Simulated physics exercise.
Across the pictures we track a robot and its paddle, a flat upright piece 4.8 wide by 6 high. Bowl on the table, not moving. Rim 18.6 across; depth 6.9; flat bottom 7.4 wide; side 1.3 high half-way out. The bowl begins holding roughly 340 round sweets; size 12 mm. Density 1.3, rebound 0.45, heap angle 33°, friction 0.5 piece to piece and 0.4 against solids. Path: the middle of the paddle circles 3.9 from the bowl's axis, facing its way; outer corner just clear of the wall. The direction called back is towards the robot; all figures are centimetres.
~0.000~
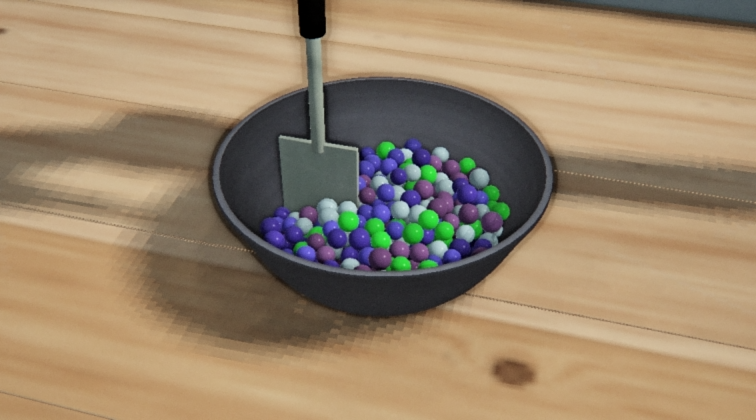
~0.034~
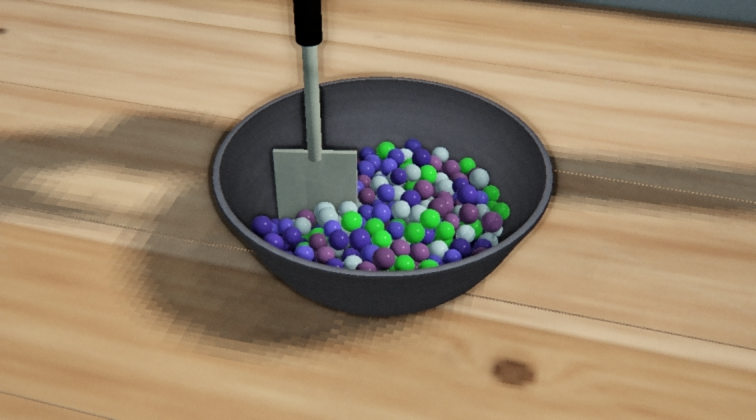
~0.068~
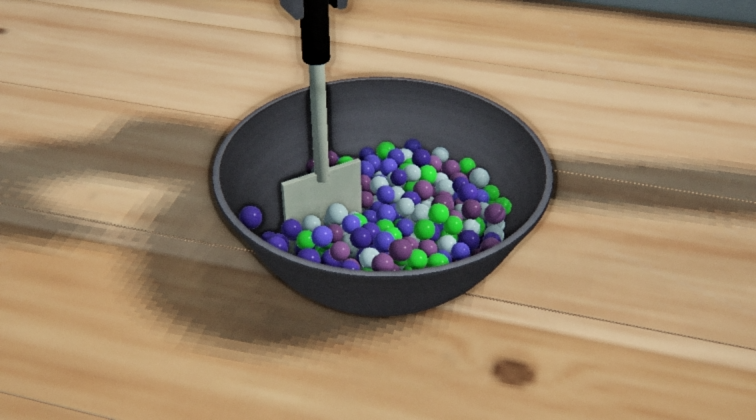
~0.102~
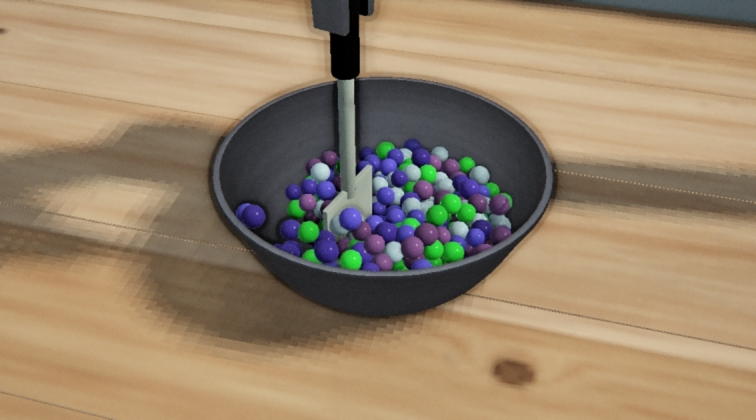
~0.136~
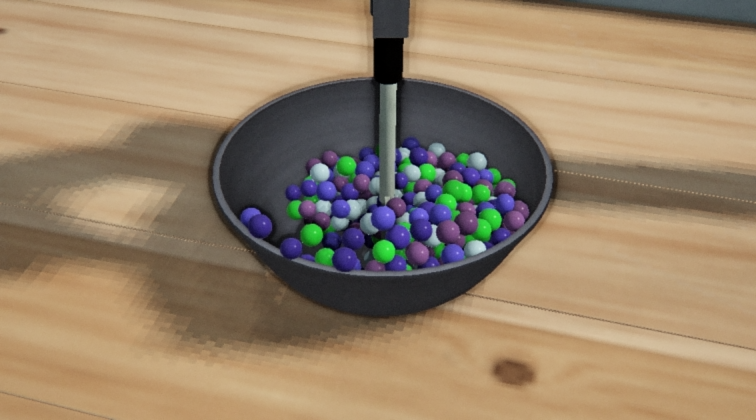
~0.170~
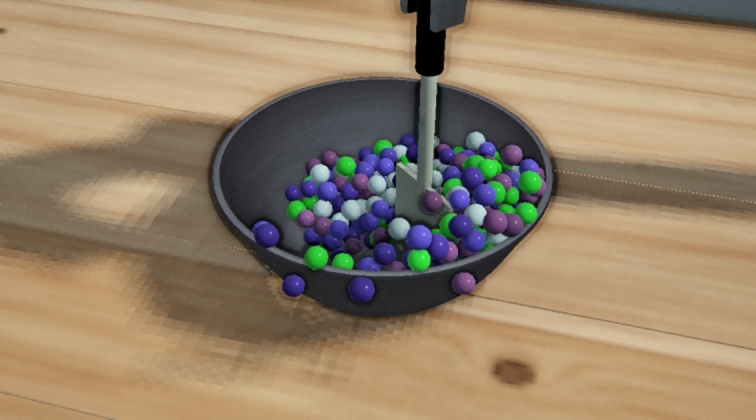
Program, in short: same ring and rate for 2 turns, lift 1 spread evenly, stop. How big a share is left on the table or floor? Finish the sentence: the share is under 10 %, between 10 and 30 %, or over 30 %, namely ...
The share is over 30 %.
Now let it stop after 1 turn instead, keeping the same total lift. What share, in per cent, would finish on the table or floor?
Roughly 25 per cent.
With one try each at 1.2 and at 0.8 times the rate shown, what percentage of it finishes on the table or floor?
Roughly 50 and 25 per cent.
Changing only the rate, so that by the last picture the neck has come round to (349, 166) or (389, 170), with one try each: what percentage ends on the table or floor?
It comes to close to 10 per cent and close to 25 per cent.
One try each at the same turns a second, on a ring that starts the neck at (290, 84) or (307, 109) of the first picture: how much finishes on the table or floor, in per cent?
Near 15 and 45 in a hundred, one try each.
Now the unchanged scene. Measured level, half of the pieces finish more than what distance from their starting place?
Near 12 cm.
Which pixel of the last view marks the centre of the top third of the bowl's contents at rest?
Looks like roughly (353, 210) to me.
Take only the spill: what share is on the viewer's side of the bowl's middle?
Around 40 percent of it.
After 0.41 s, 5° round, highest piece 10 above the table; 250 in the bowl, 54 on the table or floor, 38 in flight or on the tool.
After 0.65 s, 229° round, highest piece 12 above the table; 217 in the bowl, 117 on the table or floor, 8 in flight or on the tool.
After 0.97 s, 0° round, highest piece 6 above the table; 205 in the bowl, 136 on the table or floor, 1 in flight or on the tool.
After 1.67 s, 0° round, highest piece 6 above the table; 205 in the bowl, 137 on the table or floor.
In the end, 205 in the bowl, 137 on the table or floor. That is 40 % on the table or floor.
